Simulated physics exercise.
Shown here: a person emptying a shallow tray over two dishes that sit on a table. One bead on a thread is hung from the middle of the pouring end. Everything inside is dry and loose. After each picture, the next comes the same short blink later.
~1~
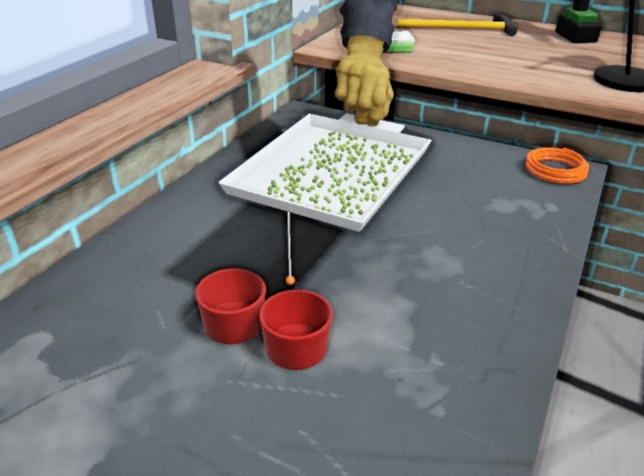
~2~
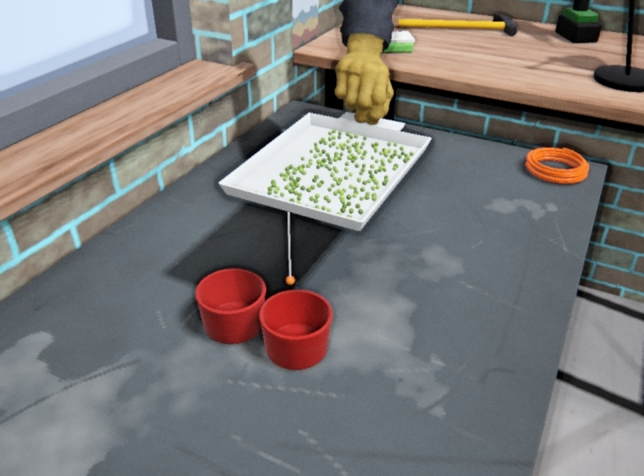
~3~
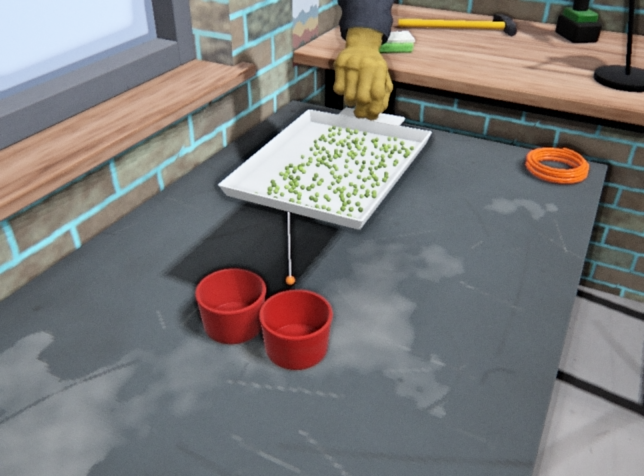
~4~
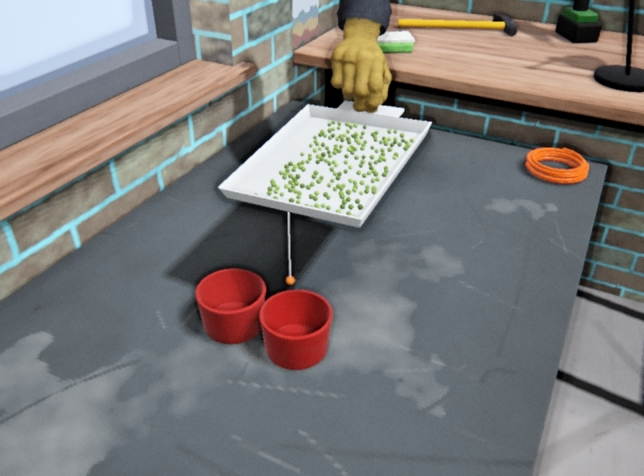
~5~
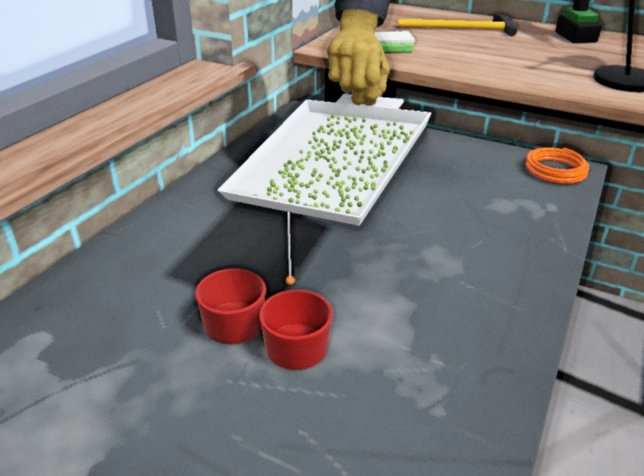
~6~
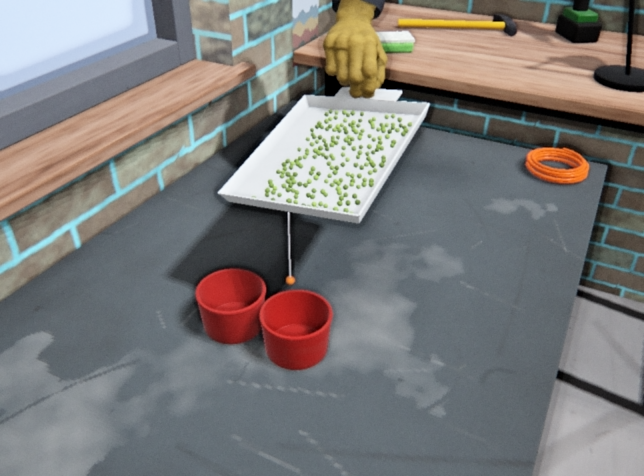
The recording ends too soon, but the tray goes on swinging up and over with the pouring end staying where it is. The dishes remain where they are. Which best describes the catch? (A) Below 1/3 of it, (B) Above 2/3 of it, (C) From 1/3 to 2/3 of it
From 1/3 to 2/3 of it.
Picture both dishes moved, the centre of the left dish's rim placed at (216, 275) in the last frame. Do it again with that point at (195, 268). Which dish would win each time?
For the first try I'd say the dish over on the left, and for the second, the dish over on the right.
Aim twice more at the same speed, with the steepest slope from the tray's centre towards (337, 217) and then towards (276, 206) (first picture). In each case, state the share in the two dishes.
About 10 % and 90 %.
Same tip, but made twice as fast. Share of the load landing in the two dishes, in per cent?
That works out at roughly 50 per cent.
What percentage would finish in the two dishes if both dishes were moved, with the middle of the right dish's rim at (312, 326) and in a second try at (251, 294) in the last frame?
10 % and 30 %.
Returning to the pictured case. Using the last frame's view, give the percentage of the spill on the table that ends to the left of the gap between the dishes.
Roughly 80 in a hundred.
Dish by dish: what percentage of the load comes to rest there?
Left 50 %, right 0 %.
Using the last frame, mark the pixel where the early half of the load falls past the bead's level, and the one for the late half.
I'd say around (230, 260) at first, then around (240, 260).
Just after the last frame, tray tipped steeply; almost all on the tray; about a tenth in the left dish; just a few outside both; just a few in the air.
A moment on, tray tipped past a quarter turn; just a few on the tray; roughly half in the left dish; roughly half outside both; just a few in the air.
Further on, tray tipped past a quarter turn; roughly half in the left dish; roughly half outside both.
When it is over, tray tipped past a quarter turn; not one in the right dish; roughly half in the left dish; roughly half outside both.
